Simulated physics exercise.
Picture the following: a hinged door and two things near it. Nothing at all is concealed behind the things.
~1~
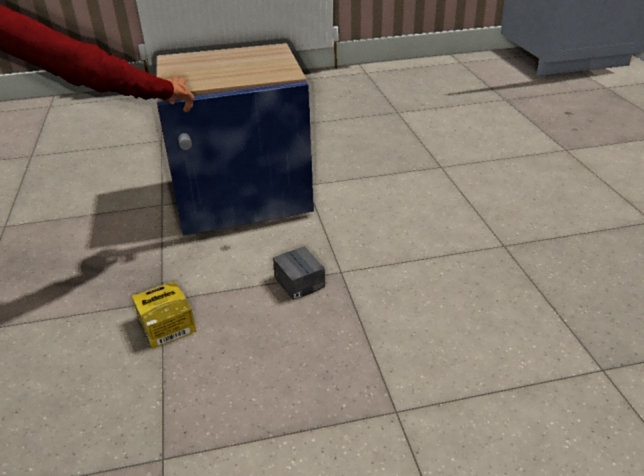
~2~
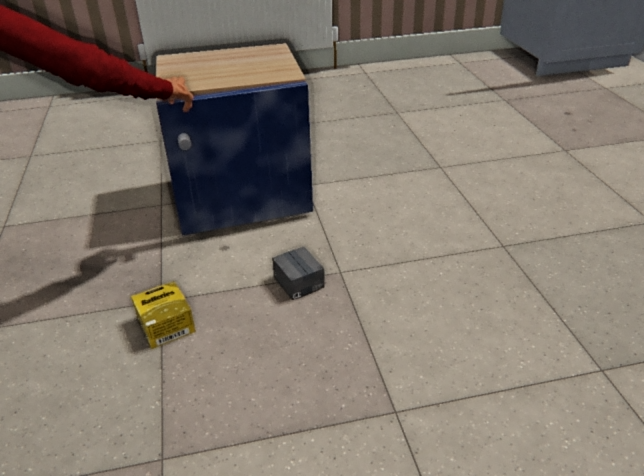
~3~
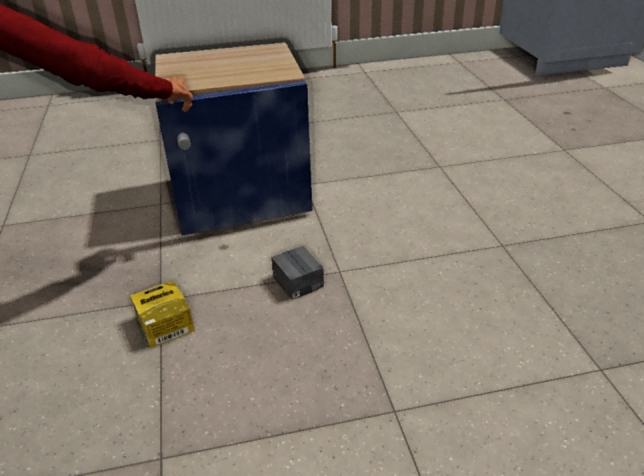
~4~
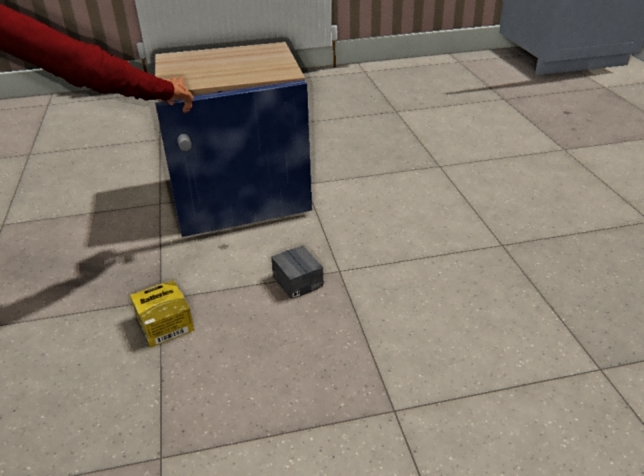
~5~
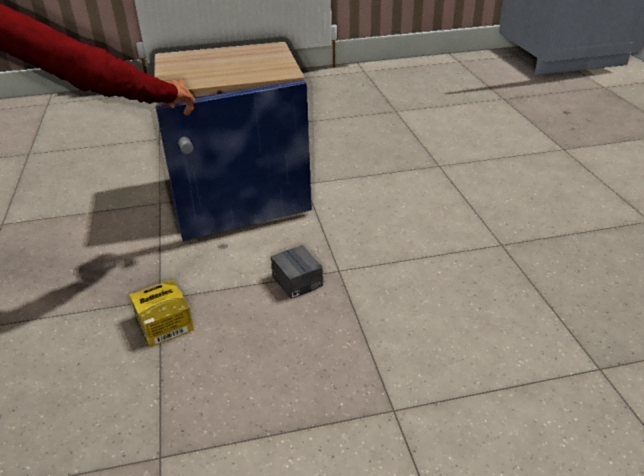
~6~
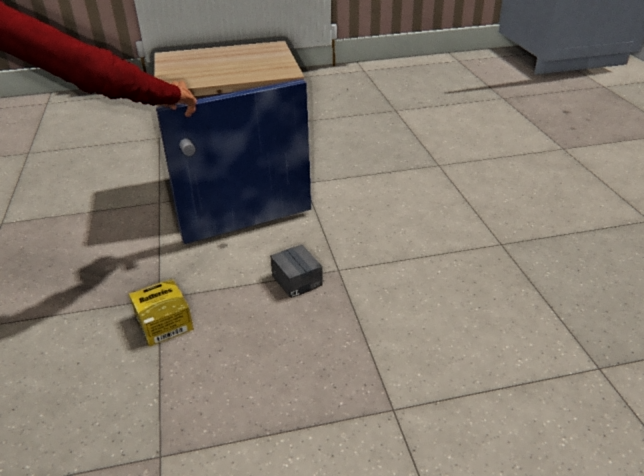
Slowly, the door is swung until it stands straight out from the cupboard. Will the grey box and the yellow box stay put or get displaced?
Outcome: The grey box gets moved; the yellow box is left alone.
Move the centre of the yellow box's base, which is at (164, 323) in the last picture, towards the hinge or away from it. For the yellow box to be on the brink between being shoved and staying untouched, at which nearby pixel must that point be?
The switch point lies roughly at (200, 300).
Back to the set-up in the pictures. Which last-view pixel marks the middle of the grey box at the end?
End position, centre: Approx. (358, 276).
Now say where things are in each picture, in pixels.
In the first frame, door 4° open; grey box (299, 273); yellow box (164, 314); door (243, 164).
In the second frame, door 4° open; yellow box (164, 314); door (243, 164).
In the third frame, door 5° open; grey box (298, 272); door (242, 164).
In the fourth frame, door 6° open; yellow box (162, 313); door (242, 164).
In the fifth frame, door 10° open; grey box (297, 271); door (243, 166).
In the sixth frame, door 13° open; grey box (296, 271); yellow box (162, 312); door (244, 167).
Then, 1.52 s after the last picture, door 67° open; grey box moved a little near (314, 274); yellow box at rest near (162, 312).
Then, 1.86 s after the last picture, door 79° open; grey box moved about its own width near (337, 277); yellow box at rest near (162, 312).
Then, 2.08 s after the last picture, door 86° open; grey box moved about its own width near (350, 278); yellow box at rest near (162, 312).
At rest, the grey box gets shoved, near (358, 276); the yellow box stays untouched, near (162, 312).
